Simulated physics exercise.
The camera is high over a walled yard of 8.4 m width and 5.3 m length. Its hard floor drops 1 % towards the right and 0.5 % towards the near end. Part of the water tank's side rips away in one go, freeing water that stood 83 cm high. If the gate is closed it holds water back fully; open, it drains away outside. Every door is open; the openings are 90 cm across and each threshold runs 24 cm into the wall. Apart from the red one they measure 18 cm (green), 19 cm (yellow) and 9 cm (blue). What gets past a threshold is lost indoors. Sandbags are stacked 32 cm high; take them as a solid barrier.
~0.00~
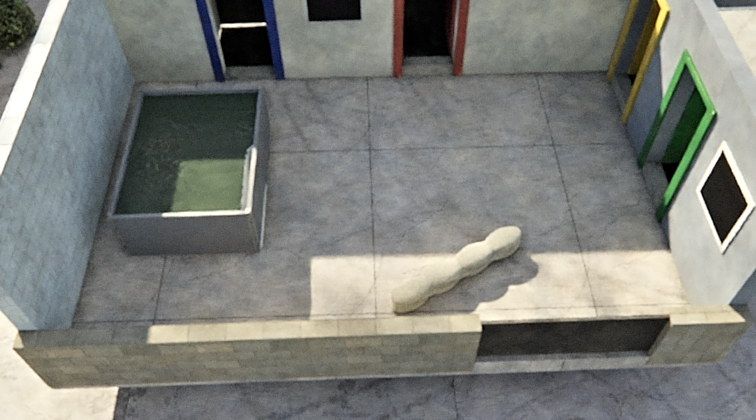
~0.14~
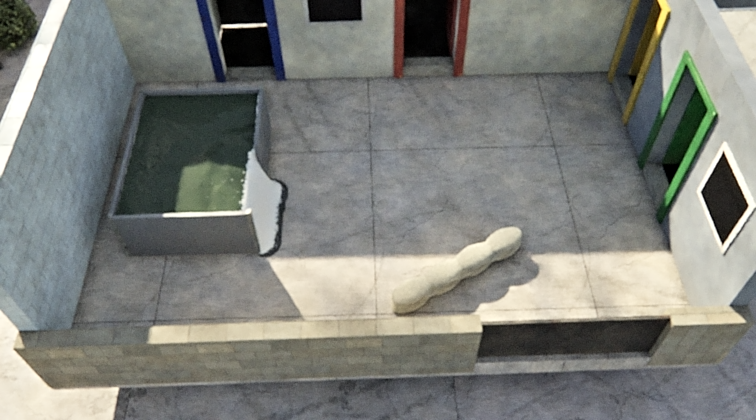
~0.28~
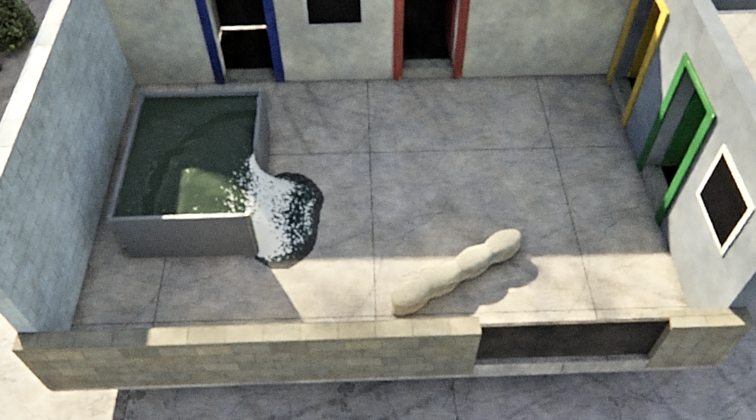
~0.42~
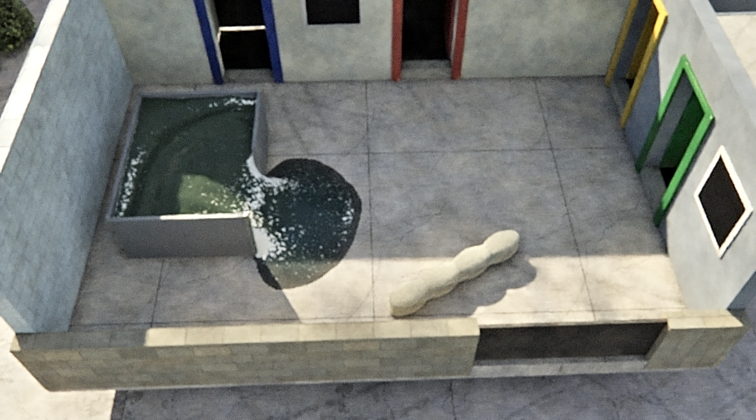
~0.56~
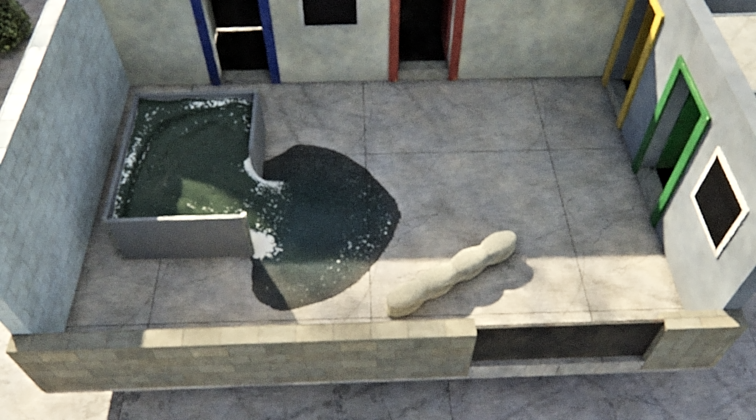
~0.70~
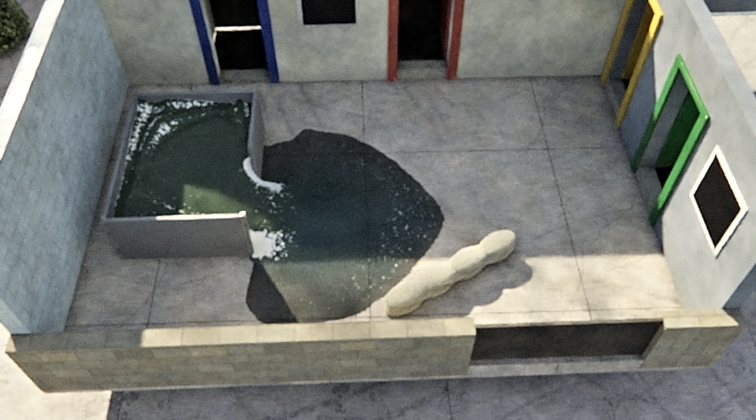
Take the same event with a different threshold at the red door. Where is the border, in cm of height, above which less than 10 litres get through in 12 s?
It would have to be roughly 6 cm high.
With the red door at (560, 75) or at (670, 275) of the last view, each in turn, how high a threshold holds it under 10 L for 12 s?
Roughly 31 and 14.0 cm.
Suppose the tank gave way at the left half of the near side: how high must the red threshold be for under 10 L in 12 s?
Then roughly 8.0 cm.
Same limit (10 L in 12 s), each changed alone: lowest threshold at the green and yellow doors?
About 26 cm at green and 30 cm at yellow.
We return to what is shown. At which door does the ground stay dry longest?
The blue one.
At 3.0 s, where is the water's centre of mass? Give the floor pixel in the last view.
Around (369, 196).
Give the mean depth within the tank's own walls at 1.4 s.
Roughly 53 cm on average.
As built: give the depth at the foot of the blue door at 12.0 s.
About 7.0 cm.
After 1.4 s water covers 40 % of the floor, deepest (45 cm) near (262, 233); it has not reached the red door.
After 3.0 s water covers 65 % of the floor, deepest (55 cm) near (596, 77); 3 cm at the red door, 0 litres in over its 22 cm threshold.
After 12.0 s water covers 95 % of the floor, deepest (15 cm) near (673, 342); 5 cm at the red door, 0 litres in over its 22 cm threshold.
At the red door as built, the water arrived by 1.9 s and peaked near 12 cm at 4.8 s.
Run again over the same 12 s with other heights there, 14 litres in over 5.5 cm, 6 litres over 7.5 cm. The limit of 10 litres is kept from about 6 cm up.
